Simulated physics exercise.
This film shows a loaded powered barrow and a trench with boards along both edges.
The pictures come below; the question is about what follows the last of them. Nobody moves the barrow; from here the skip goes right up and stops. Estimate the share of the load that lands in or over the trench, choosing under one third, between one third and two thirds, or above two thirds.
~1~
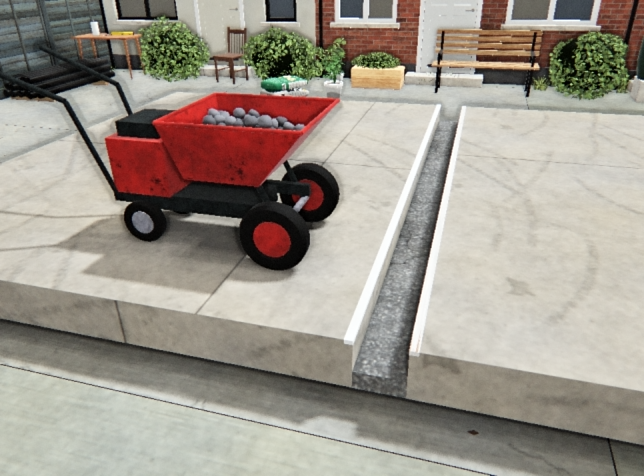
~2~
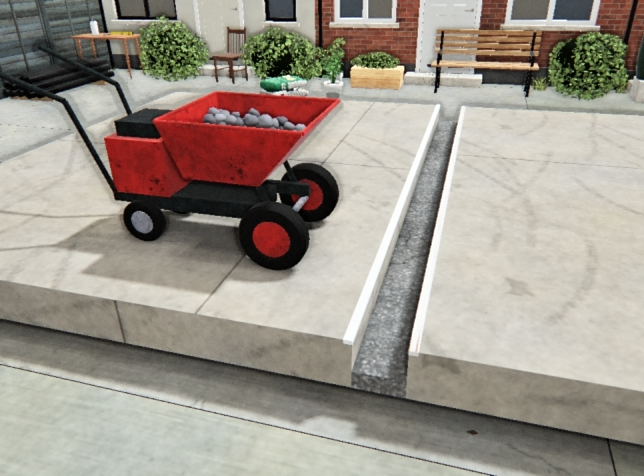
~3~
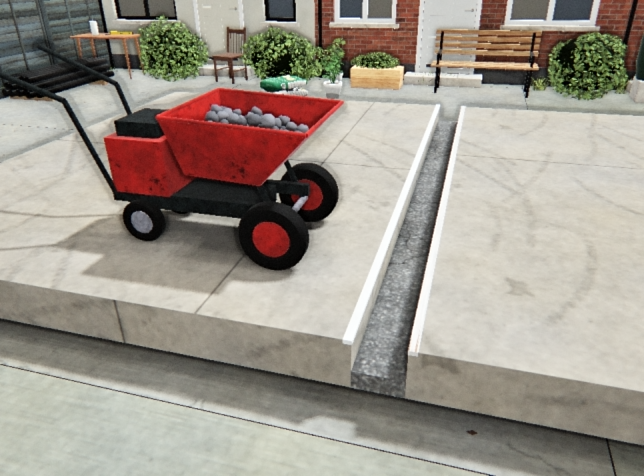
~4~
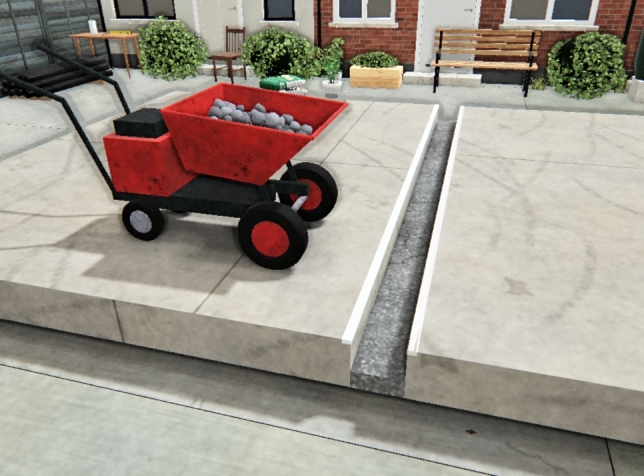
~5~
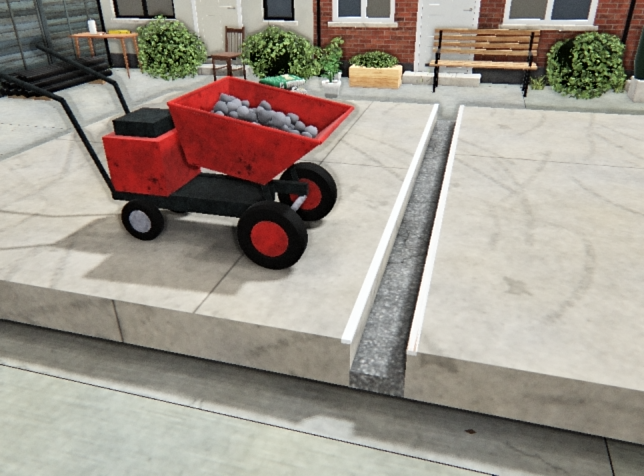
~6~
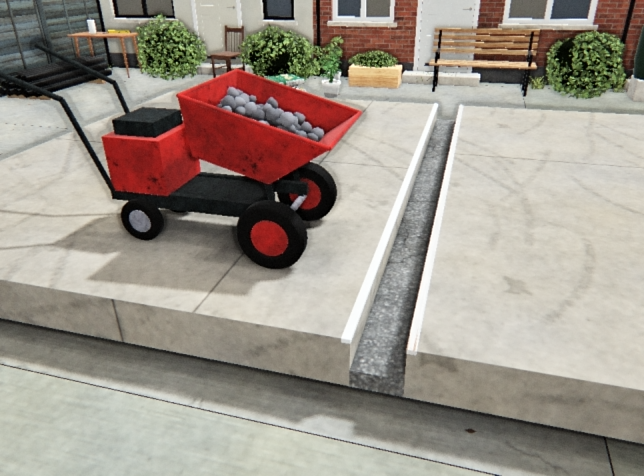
Going by that, the trench holds one-third to two-thirds of the load.
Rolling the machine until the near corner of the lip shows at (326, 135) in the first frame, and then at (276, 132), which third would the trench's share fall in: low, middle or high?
The first stop gives below one third, while the second gives above two thirds.
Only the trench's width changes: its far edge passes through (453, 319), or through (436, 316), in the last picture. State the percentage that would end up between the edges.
Result, try 1: 90 in a hundred; try 2: 80 in a hundred.
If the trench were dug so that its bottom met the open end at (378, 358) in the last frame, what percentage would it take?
50 %.
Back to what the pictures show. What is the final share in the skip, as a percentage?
My estimate is about 0 per cent.
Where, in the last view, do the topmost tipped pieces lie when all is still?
Estimated top, final frame: Near (467, 249).
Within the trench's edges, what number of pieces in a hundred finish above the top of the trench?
0 per cent, near enough.
Soon, skip tipped steeply; all in the skip.
A while on, skip tipped steeply; most in the skip; a small part in or heaped over the trench; a stray few beyond it; a stray few falling.
Towards the end, skip tipped right over; a small part in the skip; about half in or heaped over the trench; about half beyond it.
Finally, skip tipped right over; about half in or heaped over the trench; about half beyond it.
